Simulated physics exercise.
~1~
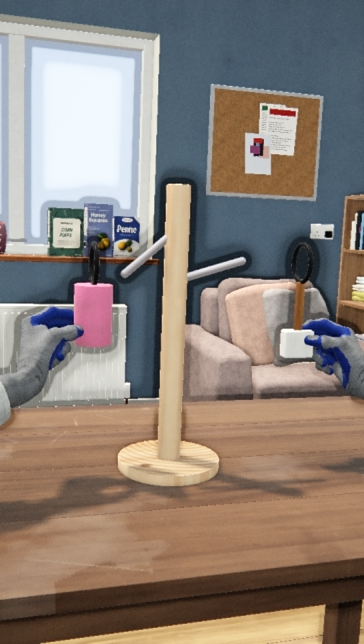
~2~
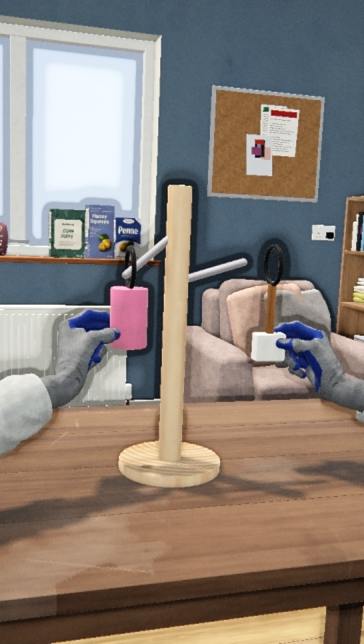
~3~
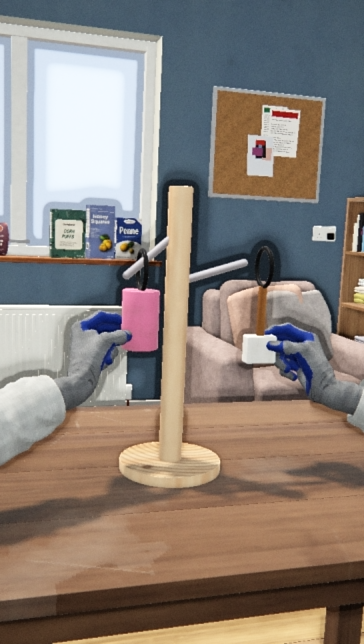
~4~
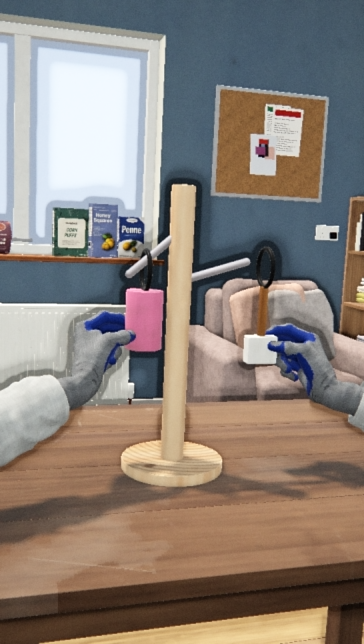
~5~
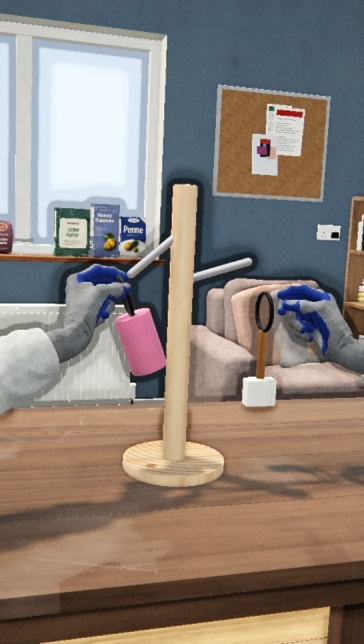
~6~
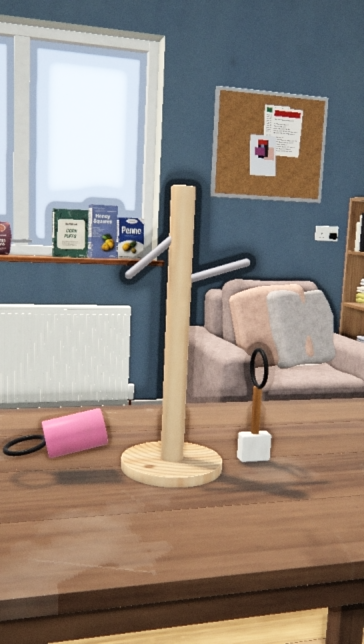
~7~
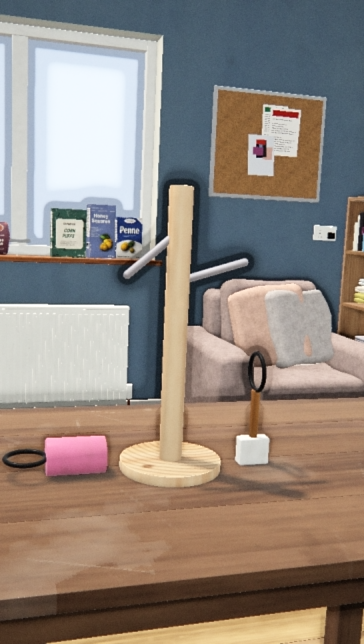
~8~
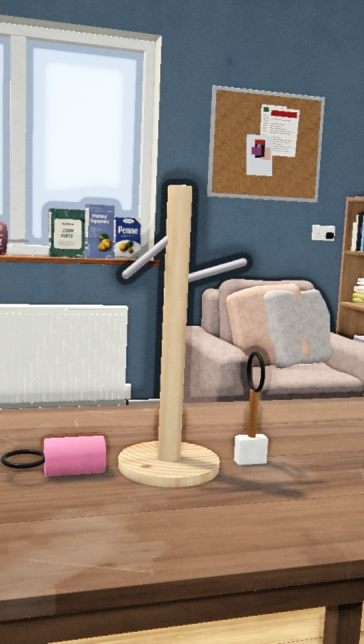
At the start, two gloved hands hold a pink lantern and a white brush on either side of a wooden peg stand on a table. The hands move inward, bringing the lantern right and the brush left toward the pegs, then pause there. Both hands let go and draw back, and the two objects drop, the lantern tilting as it falls. Neither stays on a peg. The lantern lands and settles on its side left of the stand, its dark loop pointing left, while the brush ends upright on the table to the right.
